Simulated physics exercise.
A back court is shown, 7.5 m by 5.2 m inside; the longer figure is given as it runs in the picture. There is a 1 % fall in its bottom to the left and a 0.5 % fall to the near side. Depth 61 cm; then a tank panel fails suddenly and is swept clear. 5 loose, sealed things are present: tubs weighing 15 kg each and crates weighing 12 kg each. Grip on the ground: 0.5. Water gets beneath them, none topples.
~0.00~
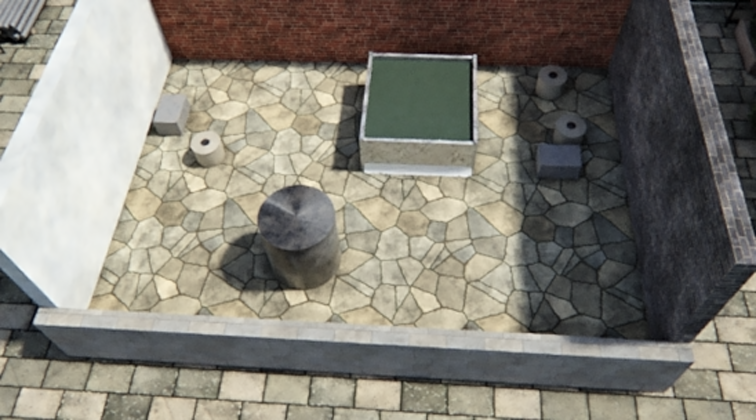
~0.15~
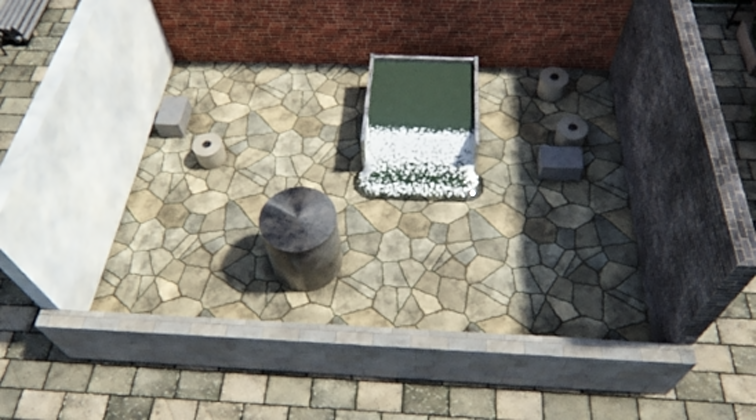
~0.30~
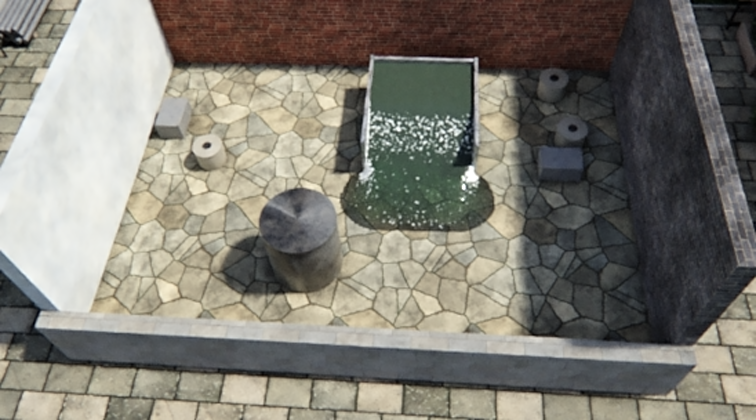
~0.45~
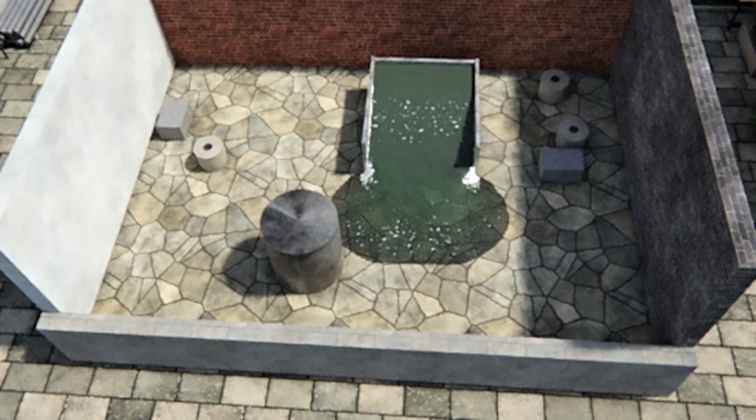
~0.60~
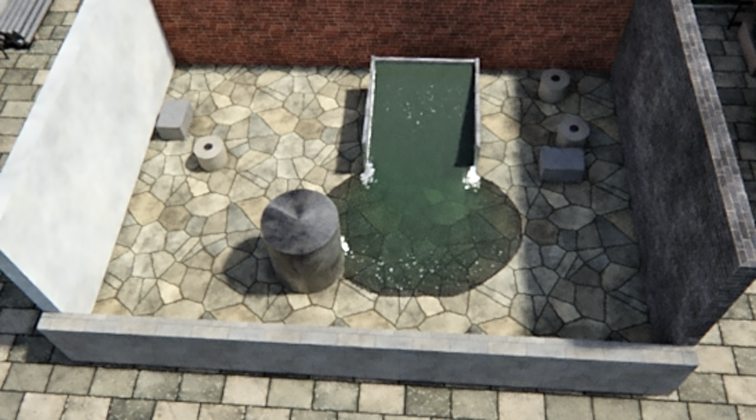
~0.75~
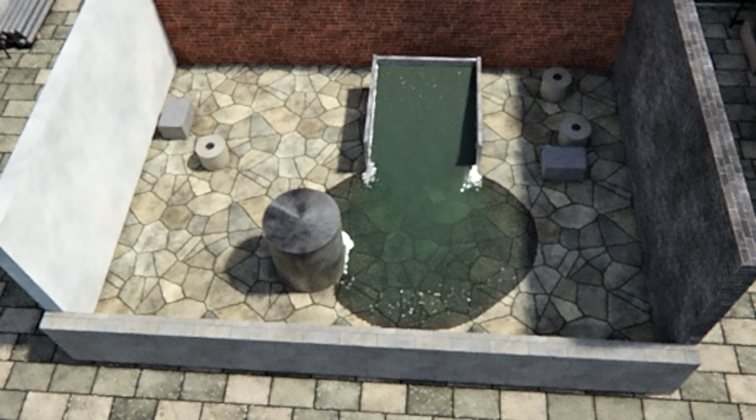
In a walled stone yard, the front of a raised tank opened and green water poured out with white froth, spreading across the paving toward the near wall and reaching the thick round pillar.
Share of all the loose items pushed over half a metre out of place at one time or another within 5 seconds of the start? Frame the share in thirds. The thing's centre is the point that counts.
Most likely the fraction ends up short of a third, I'd say.
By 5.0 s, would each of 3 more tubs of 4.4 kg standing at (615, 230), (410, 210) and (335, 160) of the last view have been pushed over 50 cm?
Beyond it, beyond it, within it.
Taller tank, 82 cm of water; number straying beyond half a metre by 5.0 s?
3.
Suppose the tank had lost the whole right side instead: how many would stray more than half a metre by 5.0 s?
You'd get 3 in that case.
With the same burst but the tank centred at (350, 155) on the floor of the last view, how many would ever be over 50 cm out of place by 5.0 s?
The answer would then be 0.
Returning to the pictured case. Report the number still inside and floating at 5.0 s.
That would be 0 of them.
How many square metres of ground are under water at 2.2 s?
Around 19 m2 of it.
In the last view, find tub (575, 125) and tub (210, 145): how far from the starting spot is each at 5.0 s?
Shifts in order: 10 cm; 0 cm.
After 1.1 s 0 of 5 are over 50 cm from their spots; 0 afloat.
After 2.2 s 0 of 5 are over 50 cm from their spots; 0 afloat.
After 3.5 s 0 of 5 are over 50 cm from their spots; 0 afloat.
After 5.0 s 0 of 5 are over 50 cm from their spots, and 0 have been at some point; 0 afloat.
